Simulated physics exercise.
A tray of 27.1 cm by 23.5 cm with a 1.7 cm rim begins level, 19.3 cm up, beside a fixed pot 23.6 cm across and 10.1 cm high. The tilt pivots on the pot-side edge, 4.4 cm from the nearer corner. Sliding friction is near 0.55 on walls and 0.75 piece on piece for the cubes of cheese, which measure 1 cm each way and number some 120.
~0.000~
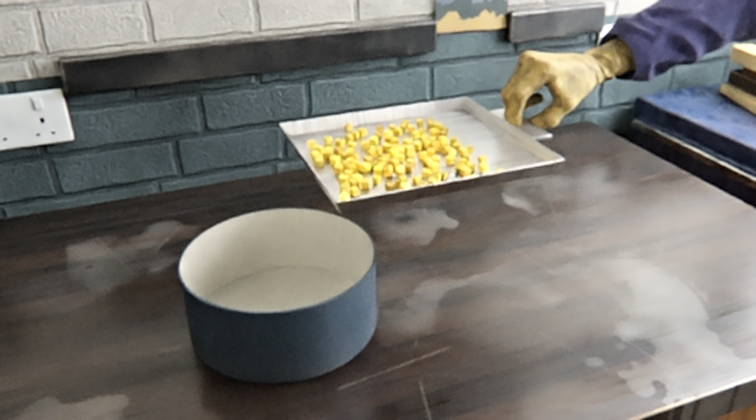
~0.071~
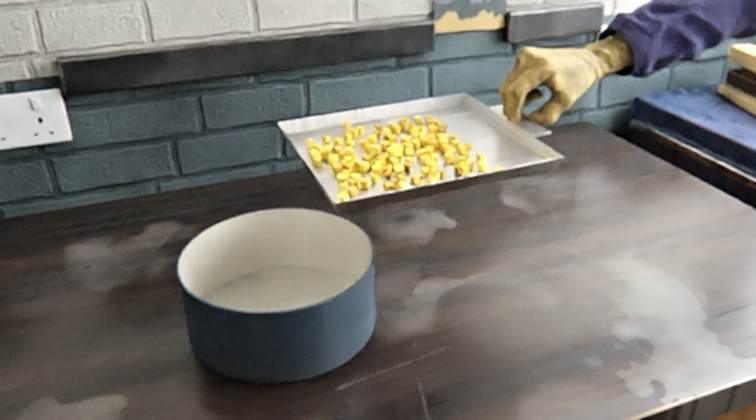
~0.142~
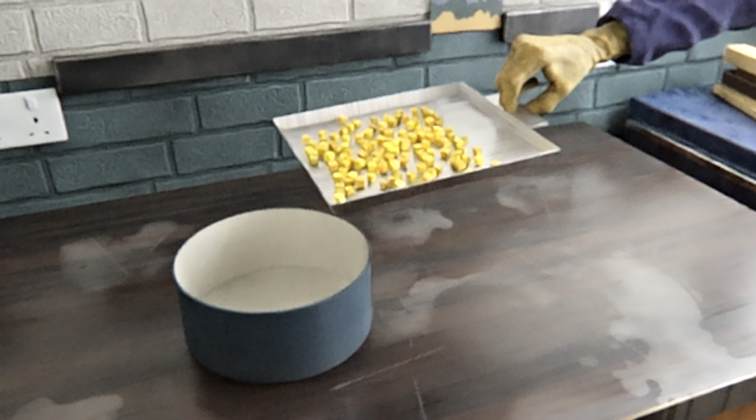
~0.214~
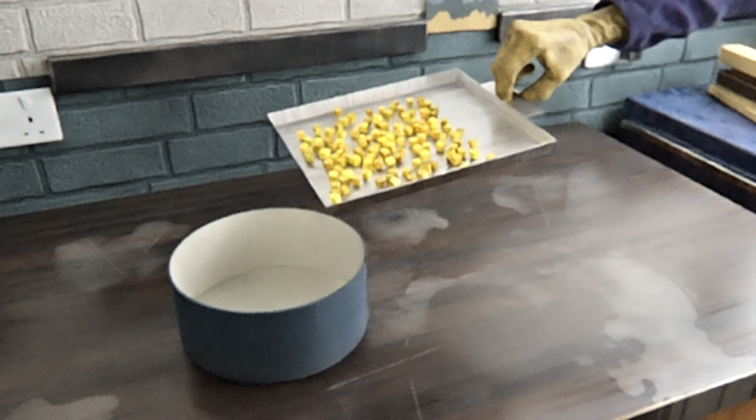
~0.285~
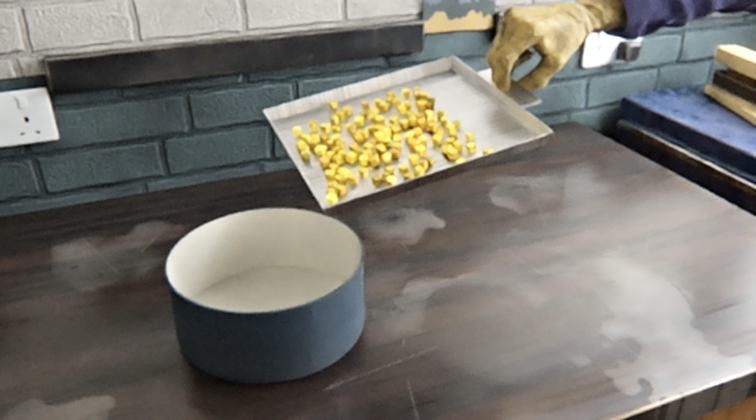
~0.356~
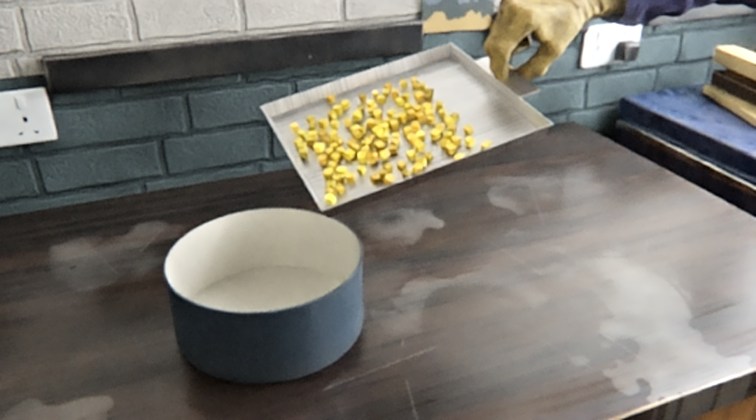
A shallow metal tray scattered with small yellow pieces started out level, then tilted steadily as a gloved hand raised its far right side, above a dark wooden table with an empty blue pot.
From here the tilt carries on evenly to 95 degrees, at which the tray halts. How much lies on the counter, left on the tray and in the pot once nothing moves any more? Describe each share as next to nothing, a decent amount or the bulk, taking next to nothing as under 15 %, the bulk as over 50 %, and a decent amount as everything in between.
In order: Counter: A sizeable amount; tray: A minor amount; pot: The greater amount.
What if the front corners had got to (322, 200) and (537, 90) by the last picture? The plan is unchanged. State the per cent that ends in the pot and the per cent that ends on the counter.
That works out as pot 90 and counter 10.
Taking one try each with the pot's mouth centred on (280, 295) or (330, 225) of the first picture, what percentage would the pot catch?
Roughly 100 and 0 percent.
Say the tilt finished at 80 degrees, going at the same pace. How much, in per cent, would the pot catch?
In that case some 65 per cent.
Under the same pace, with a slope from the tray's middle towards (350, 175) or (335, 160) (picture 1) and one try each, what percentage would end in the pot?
Near 90 and 85 percent, in that order.
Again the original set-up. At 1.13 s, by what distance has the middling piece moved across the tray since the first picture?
Roughly 8 cm.
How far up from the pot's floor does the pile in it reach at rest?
I'd put it at close to 2.0 centimetres.
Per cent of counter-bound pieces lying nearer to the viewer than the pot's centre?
Near 100 in a hundred.
Then, at 1.13 s, tilt 52 degrees; the tray holds 90 %, the pot 0 %.
Then, at 1.65 s, tilt 77 degrees; the tray holds 75 %, the pot 15 %.
Then, at 2.23 s, tilt 95 degrees; the tray holds 0 %, the pot 65 %.
By 3.3 s all is still; counter 30 %, tray 0 %, pot 70 %.
